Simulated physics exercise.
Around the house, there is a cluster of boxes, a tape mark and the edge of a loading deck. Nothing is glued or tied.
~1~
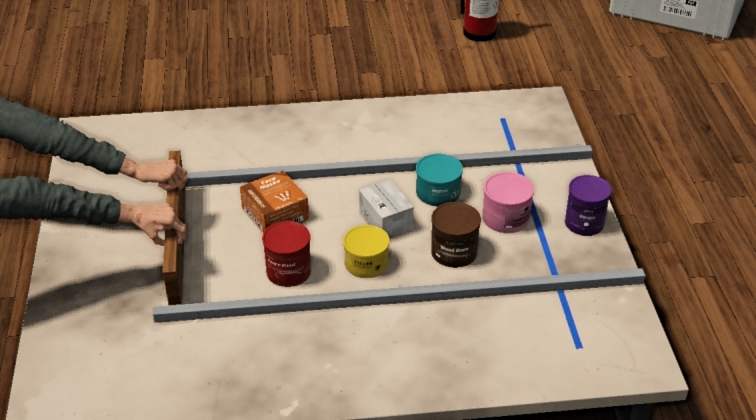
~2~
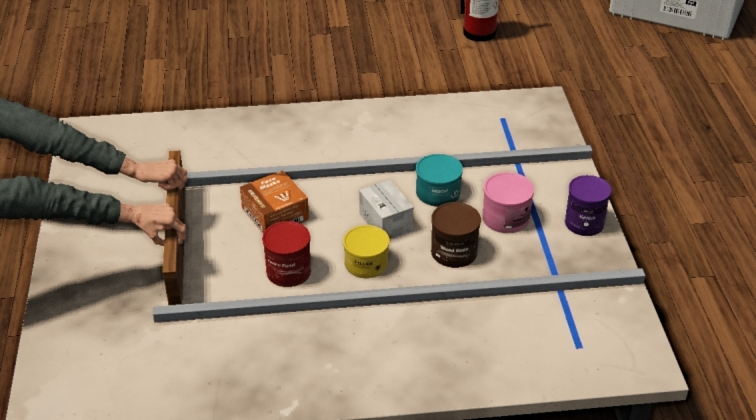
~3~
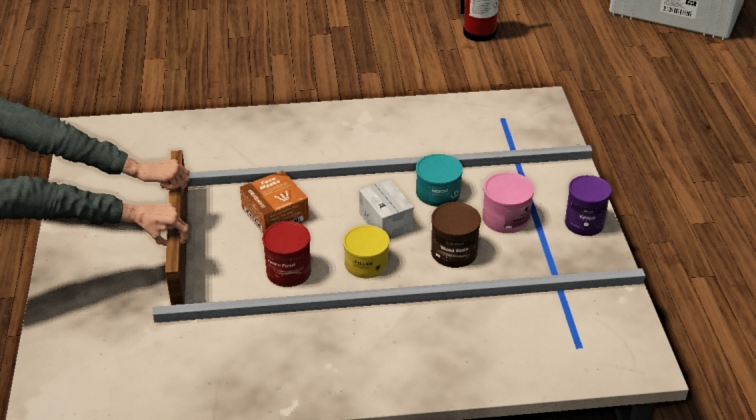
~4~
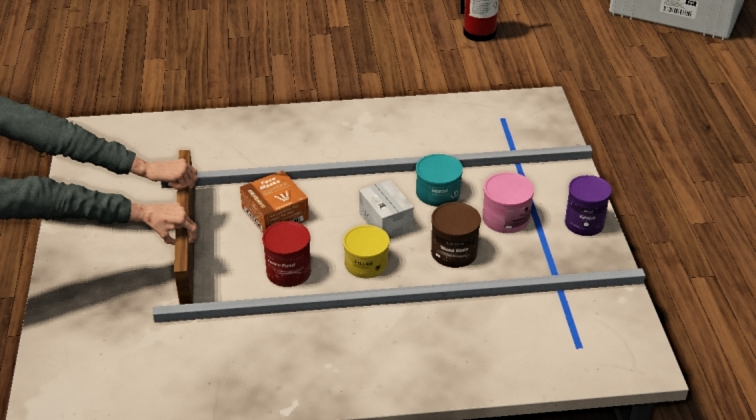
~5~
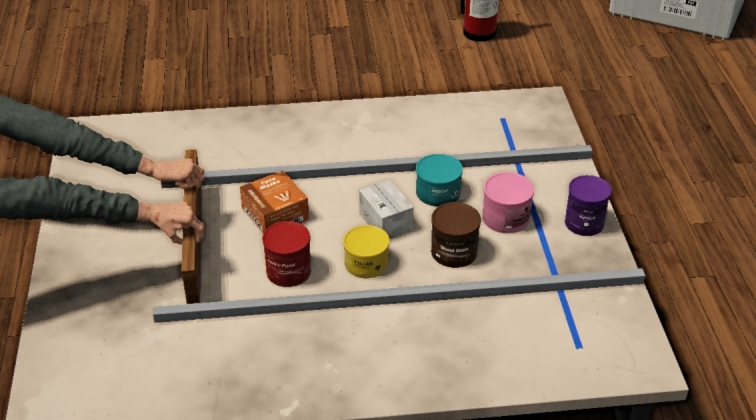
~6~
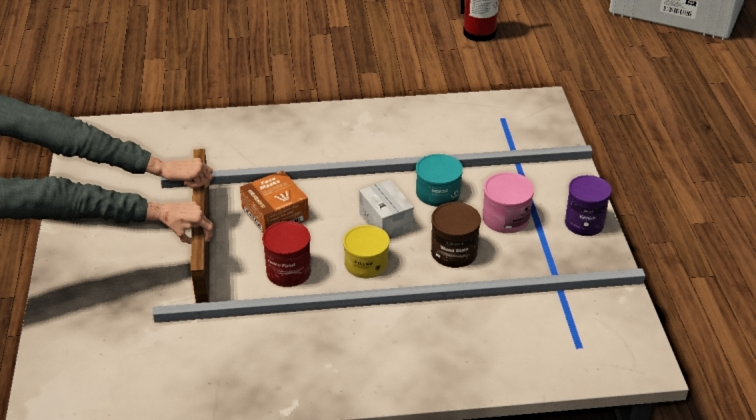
Two hands sliding a wooden plank slightly right between metal rails, toward unmoving colourful tubs and boxes near a blue tape line.
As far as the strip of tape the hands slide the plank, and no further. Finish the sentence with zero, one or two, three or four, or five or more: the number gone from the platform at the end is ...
The number gone from the platform at the end is three or four.
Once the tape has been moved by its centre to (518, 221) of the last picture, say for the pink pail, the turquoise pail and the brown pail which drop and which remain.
Lab note: Pink pail comes off; turquoise pail is safe; brown pail comes off.
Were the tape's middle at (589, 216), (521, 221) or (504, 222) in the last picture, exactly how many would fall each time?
Down on the ground: 6, 3 and 1.
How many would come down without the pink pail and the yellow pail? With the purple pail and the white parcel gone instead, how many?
Tally of falls: 1 for the first try, 1 for the second.
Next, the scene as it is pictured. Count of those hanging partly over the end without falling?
Number: 3.
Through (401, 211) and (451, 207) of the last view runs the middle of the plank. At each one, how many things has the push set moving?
Tally at point one: 7; at point two: 8.
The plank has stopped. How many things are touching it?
At rest, 2 are in contact.
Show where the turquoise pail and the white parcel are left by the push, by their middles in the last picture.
Result: One at about (594, 167), the other at about (602, 198).
Early on, none off yet; purple pail at rest near (587, 206); pink pail at rest near (507, 203); brown pail moving near (460, 235).
Finally, the number that fall off is three or four; lost, brown pail, pink pail and purple pail.
